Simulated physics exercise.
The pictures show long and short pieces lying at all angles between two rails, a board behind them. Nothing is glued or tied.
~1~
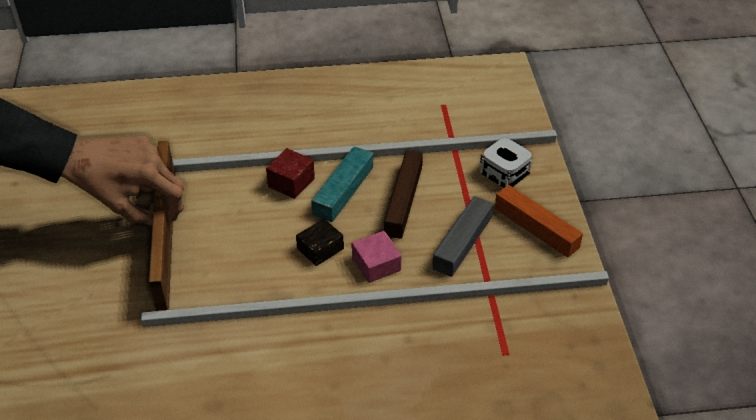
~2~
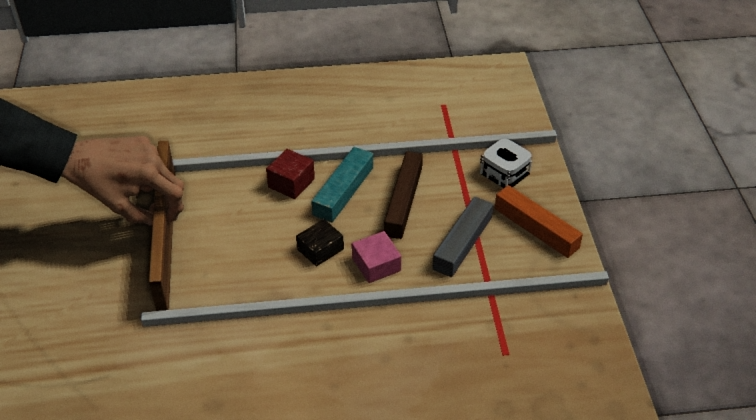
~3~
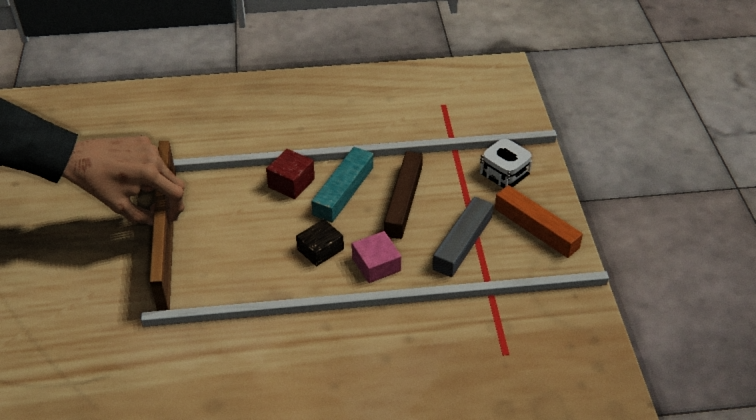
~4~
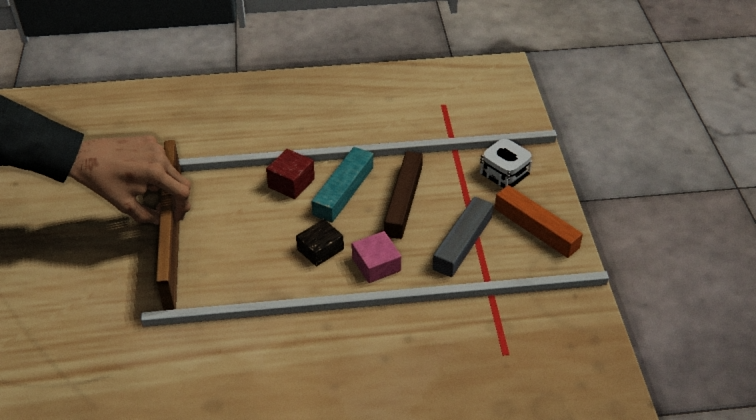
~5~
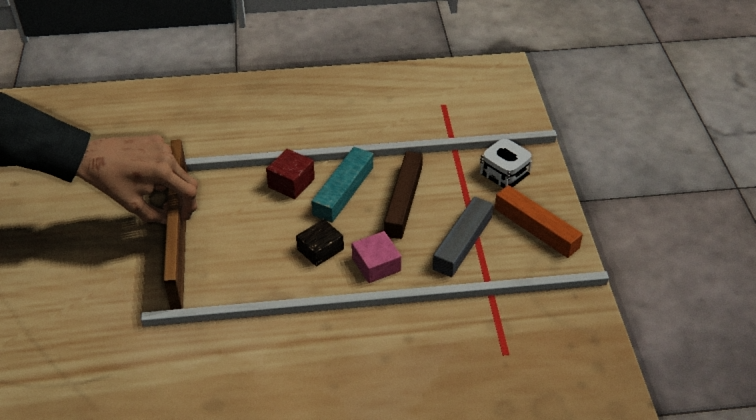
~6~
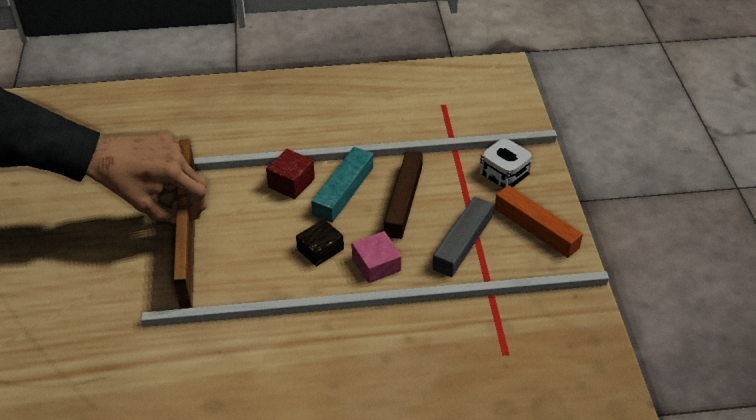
On a wooden table, a hand slides an upright board slightly right between two rails.
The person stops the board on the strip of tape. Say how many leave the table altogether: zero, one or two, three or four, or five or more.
In the end the number that fall off is zero.
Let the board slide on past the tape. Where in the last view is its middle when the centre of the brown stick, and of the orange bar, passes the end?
Near (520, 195) and (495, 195).
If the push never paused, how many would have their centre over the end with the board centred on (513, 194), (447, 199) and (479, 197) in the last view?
Place by place, 2, 0 and 1.
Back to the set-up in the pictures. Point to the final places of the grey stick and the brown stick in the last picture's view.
The grey stick stops around (540, 231); the brown stick around (524, 186).
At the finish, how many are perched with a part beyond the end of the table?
The number is 1.
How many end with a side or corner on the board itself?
It touches 3.
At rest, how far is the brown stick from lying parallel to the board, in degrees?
Near 15 degrees.
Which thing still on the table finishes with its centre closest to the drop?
Foremost is the white case.
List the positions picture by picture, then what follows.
In the first picture, orange bar (538, 221); white case (506, 164); grey stick (463, 236); board (163, 223); tape (471, 214).
In the second picture, white case (506, 164); red block (291, 174).
In the third picture, grey stick (463, 236); pink block (377, 257).
In the fourth picture, orange bar (538, 221); brown stick (404, 194).
In the fifth picture, white case (506, 164); black block (320, 242).
In the sixth picture, orange bar (538, 221); white case (506, 164); grey stick (463, 236); board (186, 221); tape (471, 214).
Soon after, none off yet; orange bar at rest near (538, 221); white case at rest near (506, 164); grey stick at rest near (463, 236).
At rest, the number that fall off is zero.
